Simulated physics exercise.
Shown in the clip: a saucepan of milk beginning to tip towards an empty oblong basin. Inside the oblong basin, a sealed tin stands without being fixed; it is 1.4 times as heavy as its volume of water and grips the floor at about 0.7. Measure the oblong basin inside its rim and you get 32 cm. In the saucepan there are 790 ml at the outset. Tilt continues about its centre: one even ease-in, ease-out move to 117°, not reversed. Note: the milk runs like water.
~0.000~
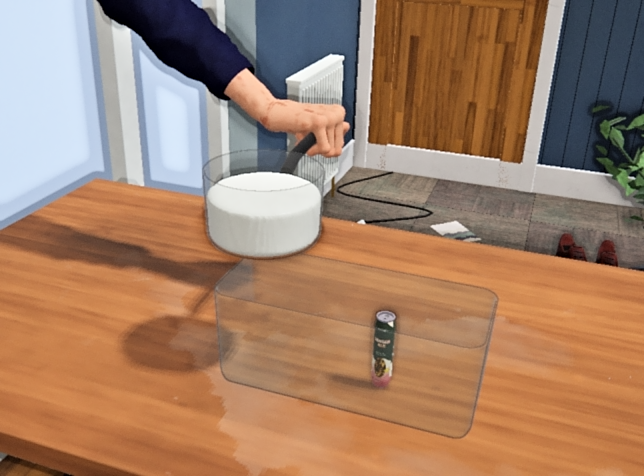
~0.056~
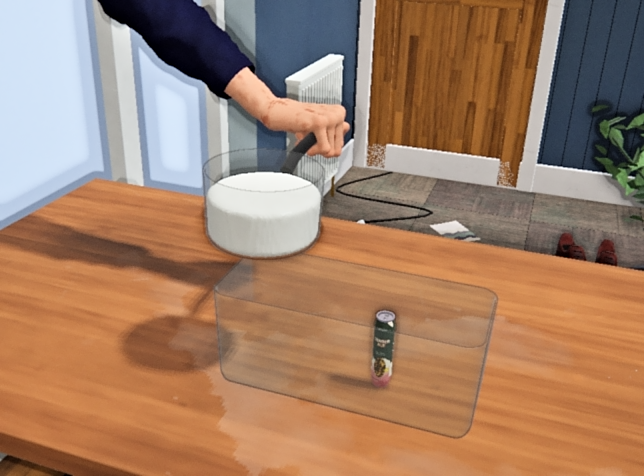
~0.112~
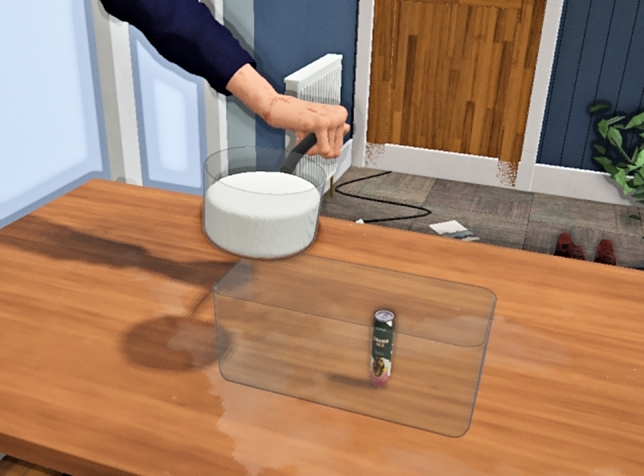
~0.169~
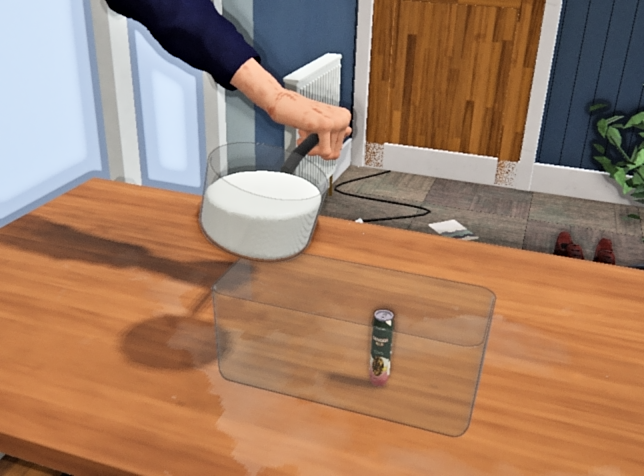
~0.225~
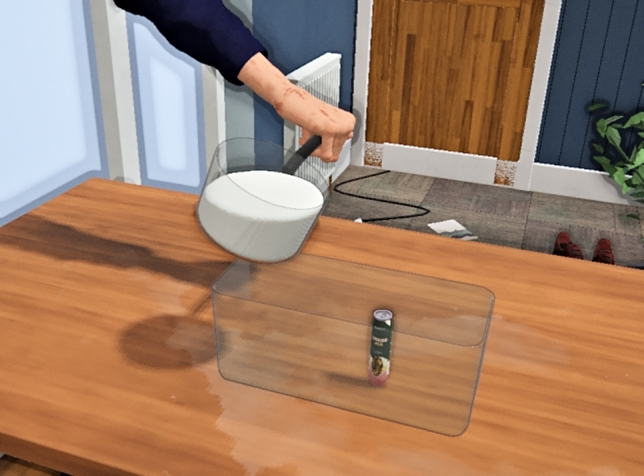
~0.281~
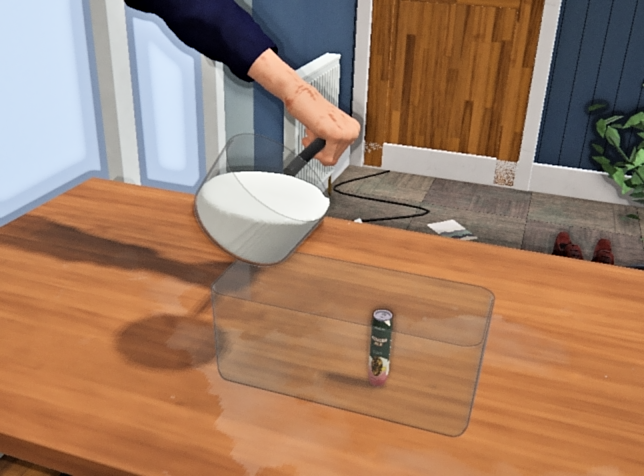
On a wooden table in a room with a wooden door and blue walls, a hand holds a clear saucepan of white milk above a transparent basin containing a small tin, gradually tilting the pan to the right.
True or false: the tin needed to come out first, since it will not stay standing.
True.
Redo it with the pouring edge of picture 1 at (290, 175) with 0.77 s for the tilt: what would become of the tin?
After that, the tin stays vertical.
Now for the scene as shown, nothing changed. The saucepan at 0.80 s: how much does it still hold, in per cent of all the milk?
4 %.
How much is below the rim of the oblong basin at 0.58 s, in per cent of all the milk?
42 %, give or take.
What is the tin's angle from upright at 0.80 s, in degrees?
Near 15 degrees.
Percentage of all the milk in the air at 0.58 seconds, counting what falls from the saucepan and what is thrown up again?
Roughly 26 %.
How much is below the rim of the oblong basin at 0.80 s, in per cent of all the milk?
The fraction sits near 94 in a hundred.
Then, 0.58 s in, the tilt is 100° and 33 per cent is still to pour; the tin stands where it began.
Then, 0.80 s in, the tilt is 117° and 4 per cent is still to pour; the tin leans 13°.
Then, 1.02 s in, the tilt is 117° and 0 per cent is still to pour; the tin leans 9°.
Then, 1.27 s in, the tilt is 117° and 0 per cent is still to pour; the tin lies on its side.
Finally, the tin lies on its side.
